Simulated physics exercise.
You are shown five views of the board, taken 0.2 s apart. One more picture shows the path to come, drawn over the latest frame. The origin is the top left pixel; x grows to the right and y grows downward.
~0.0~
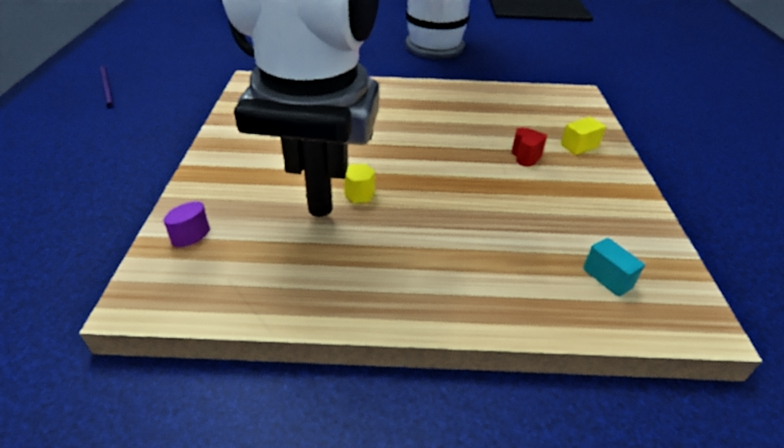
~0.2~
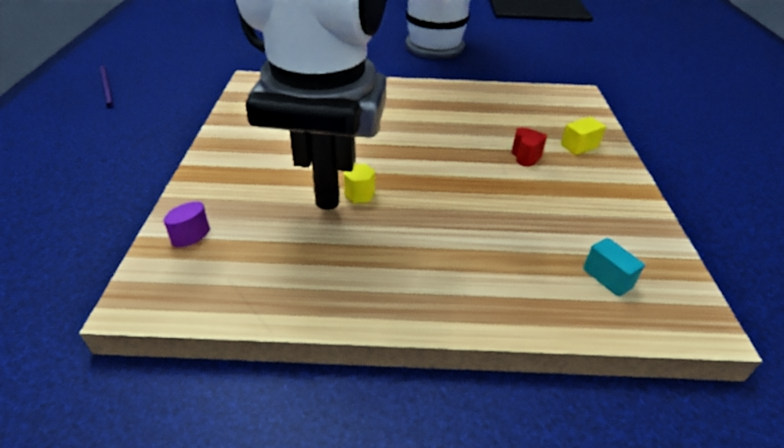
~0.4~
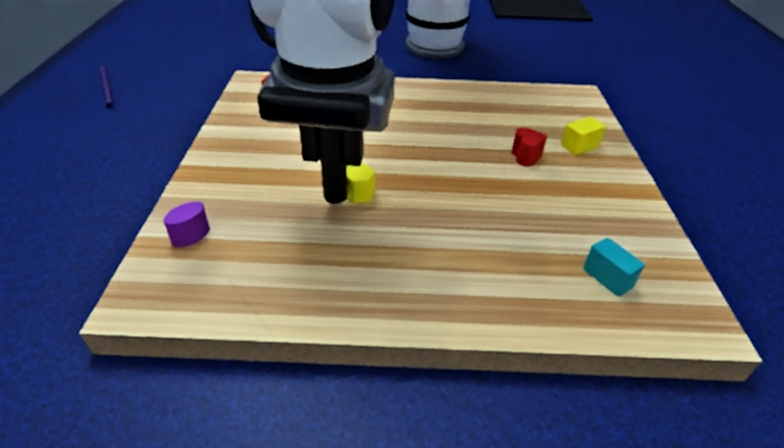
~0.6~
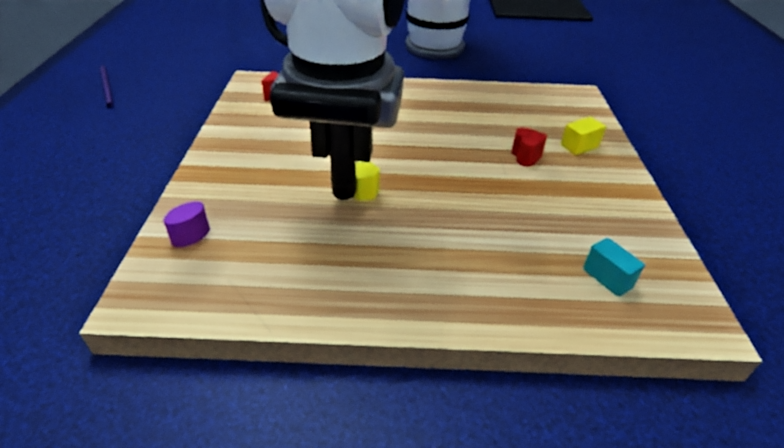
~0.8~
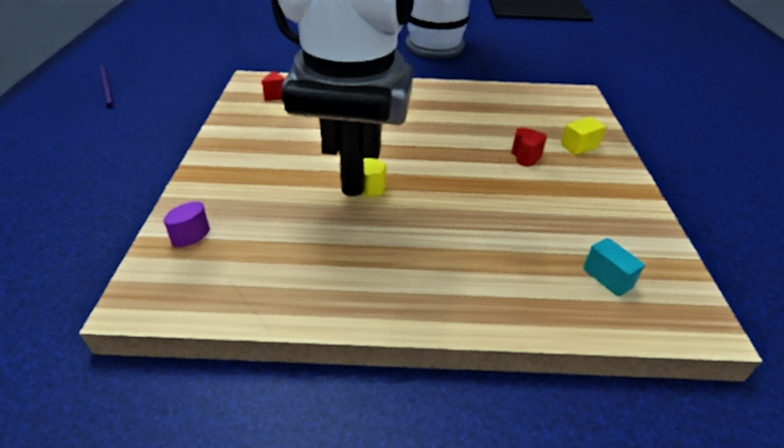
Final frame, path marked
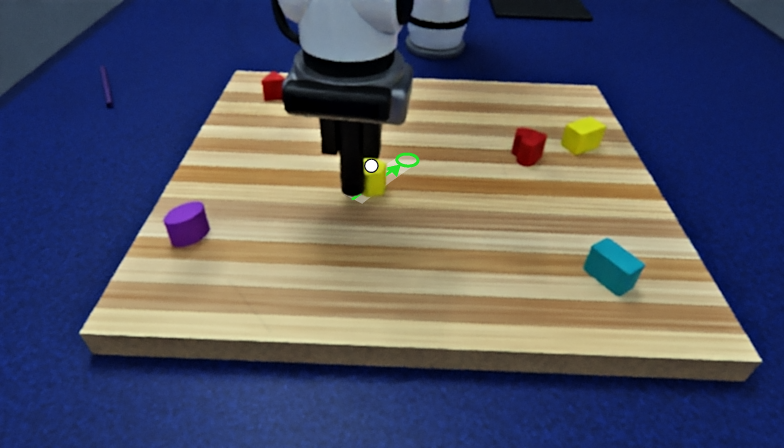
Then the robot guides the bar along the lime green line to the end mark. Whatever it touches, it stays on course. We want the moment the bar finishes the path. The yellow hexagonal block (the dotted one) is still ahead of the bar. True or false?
True.
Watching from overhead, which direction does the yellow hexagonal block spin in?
It rotates clockwise.
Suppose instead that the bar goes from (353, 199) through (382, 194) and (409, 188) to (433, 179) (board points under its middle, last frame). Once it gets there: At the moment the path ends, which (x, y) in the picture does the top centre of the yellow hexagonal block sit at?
(393, 153)
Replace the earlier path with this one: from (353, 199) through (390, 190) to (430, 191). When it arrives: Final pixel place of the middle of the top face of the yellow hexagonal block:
So, by the moment the path ends, you'll find the top centre of the yellow hexagonal block at (397, 152).
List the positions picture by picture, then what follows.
In the first frame, tip of the bar (320, 210), middles of tops, yellow hexagonal block (359, 172).
In the second frame, bar (328, 203), nothing pushed.
In the third frame, bar (336, 198), nothing pushed.
In the fourth frame, bar (344, 194), yellow hexagonal block (364, 169).
In the fifth frame, bar (353, 190), yellow hexagonal block (371, 166).
The line goes from (353, 199) directly to (407, 160); the dot is on the yellow hexagonal block.
The first path, step by step. One third of the way, bar (372, 176); yellow hexagonal block (392, 153).
Two thirds of the way, bar (391, 163); yellow hexagonal block (412, 143), turned 20° clockwise.
At the end, bar (408, 152); yellow hexagonal block (431, 134), turned 35° clockwise.
